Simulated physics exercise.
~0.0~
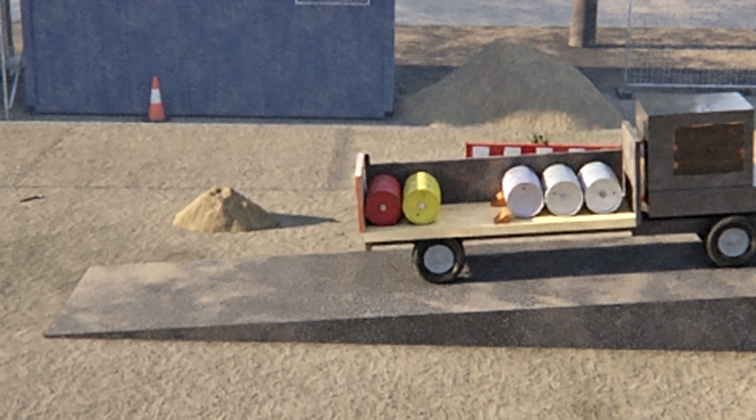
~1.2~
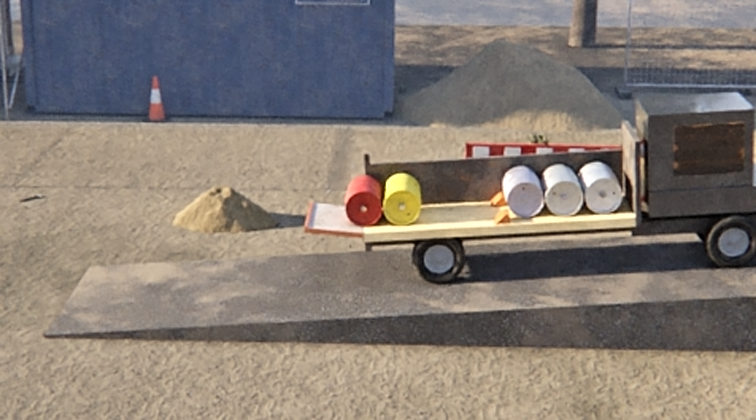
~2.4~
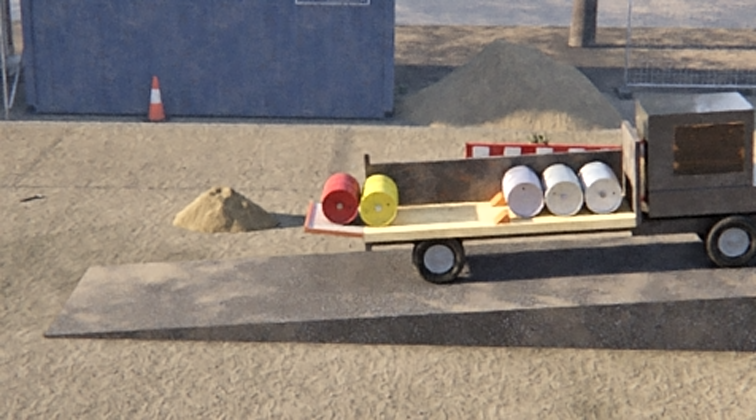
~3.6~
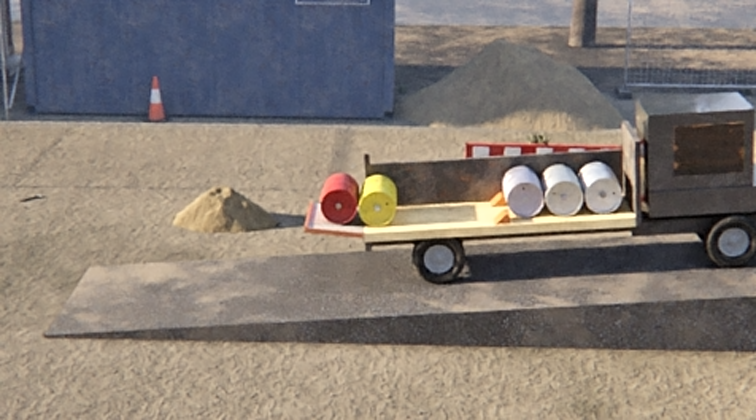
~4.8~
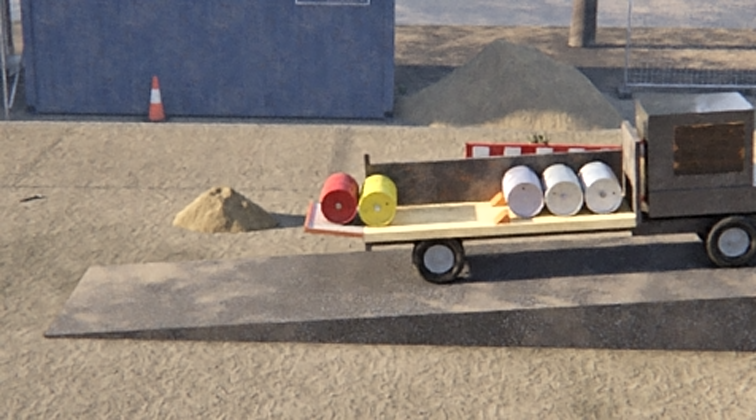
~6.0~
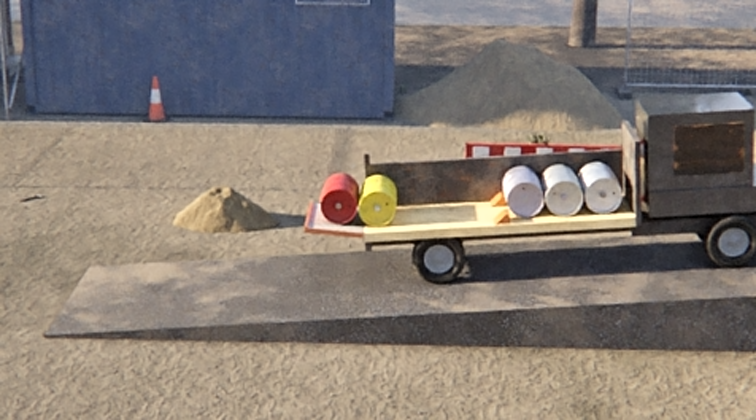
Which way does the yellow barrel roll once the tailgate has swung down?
The yellow barrel rolls to the left, following the red one toward the lowered tailgate.
